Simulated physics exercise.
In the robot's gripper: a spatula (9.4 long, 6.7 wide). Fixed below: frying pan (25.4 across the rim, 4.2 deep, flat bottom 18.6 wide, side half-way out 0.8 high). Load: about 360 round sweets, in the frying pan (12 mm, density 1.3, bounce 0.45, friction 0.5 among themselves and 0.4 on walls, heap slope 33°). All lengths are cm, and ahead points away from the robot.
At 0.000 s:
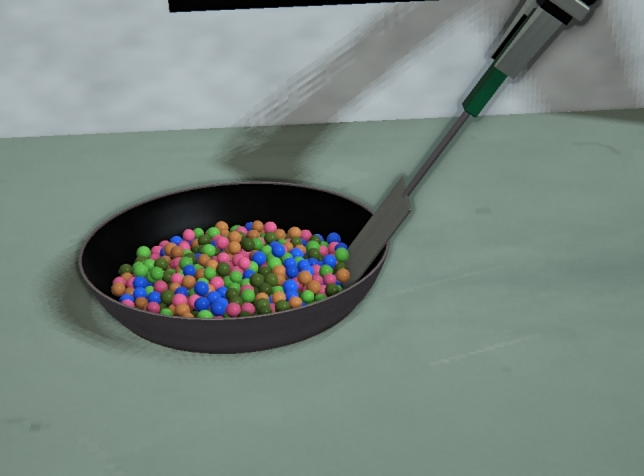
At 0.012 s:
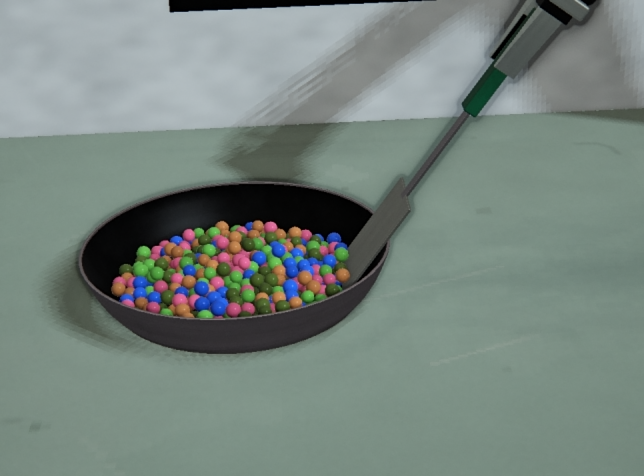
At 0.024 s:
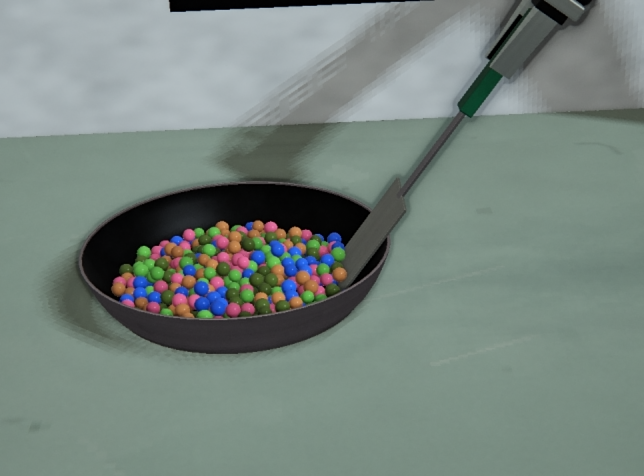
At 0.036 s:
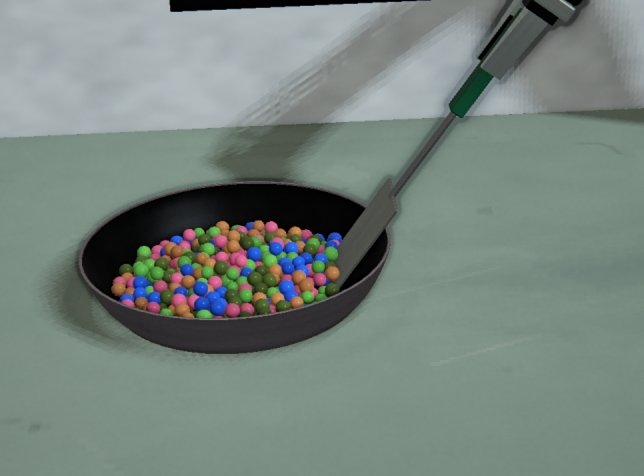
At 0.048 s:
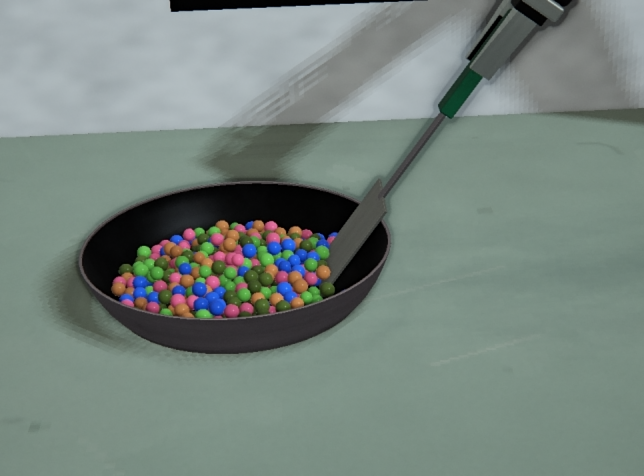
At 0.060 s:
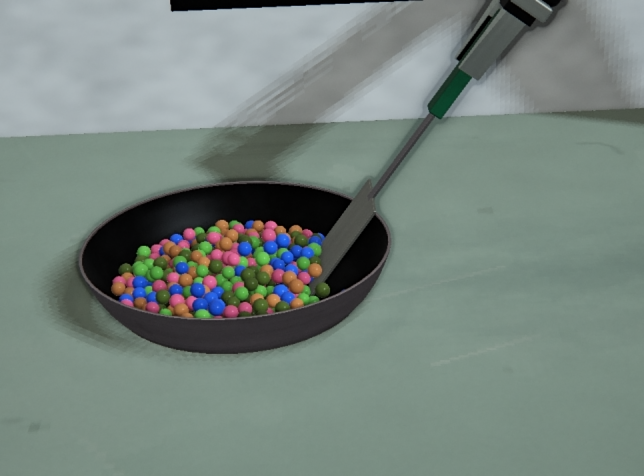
A spatula held in a robot's gripper rests at a slant against the right inner side of a dark frying pan filled with small round sweets in pink, green, blue and orange. It then slides slowly left into the pan, nudging the nearest sweets slightly while the rest of the heap barely shifts.
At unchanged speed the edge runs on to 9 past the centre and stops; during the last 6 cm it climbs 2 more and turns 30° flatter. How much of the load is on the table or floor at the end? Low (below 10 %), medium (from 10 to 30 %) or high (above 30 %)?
A low share, below 10 %, ends on the table or floor.
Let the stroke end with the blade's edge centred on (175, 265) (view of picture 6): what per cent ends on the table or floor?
Some 0 per cent.
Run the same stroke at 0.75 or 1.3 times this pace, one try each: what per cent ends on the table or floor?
Some 5 and 10 per cent.
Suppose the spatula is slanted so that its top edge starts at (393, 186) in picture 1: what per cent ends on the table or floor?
Some 5 per cent.
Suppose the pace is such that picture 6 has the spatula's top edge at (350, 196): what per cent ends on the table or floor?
Some 15 per cent.
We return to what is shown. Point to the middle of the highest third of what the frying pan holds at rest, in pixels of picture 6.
At about (127, 261).
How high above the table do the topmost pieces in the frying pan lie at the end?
Some 5.5 cm.
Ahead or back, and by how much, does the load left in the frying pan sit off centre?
Some 4.0 cm ahead.
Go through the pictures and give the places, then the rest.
The first frame shows spatula top edge at (407, 193), sloping 54°; upper third of the load around (245, 269), from x 120 to 345, top at y 225; 355 in the frying pan.
The second frame shows spatula top edge at (406, 193), sloping 54°; upper third of the load around (246, 269), from x 120 to 345, top at y 225.
The third frame shows spatula top edge at (402, 193), sloping 54°; upper third of the load around (246, 268), from x 120 to 345, top at y 225.
The fourth frame shows spatula top edge at (393, 194), sloping 54°; upper third of the load around (244, 267), from x 120 to 345, top at y 225.
The fifth frame shows spatula top edge at (383, 194), sloping 54°; upper third of the load around (244, 265), from x 120 to 345, top at y 225.
The sixth frame shows spatula top edge at (373, 195), sloping 54°; upper third of the load around (243, 264), from x 120 to 345, top at y 225; 355 in the frying pan.
By 0.13 s, sloping 54°, highest piece 5 above the table; 355 in the frying pan.
By 0.21 s, sloping 45°, highest piece 5 above the table; 355 in the frying pan.
By 0.45 s, sloping 24°, highest piece 6 above the table; 336 in the frying pan, 16 on the table or floor, 3 on the blade or in flight.
By 1.50 s, sloping 24°, highest piece 6 above the table; 336 in the frying pan, 19 on the table or floor.
Final count, 336 in the frying pan, 19 on the table or floor. That is 5 % on the table or floor.
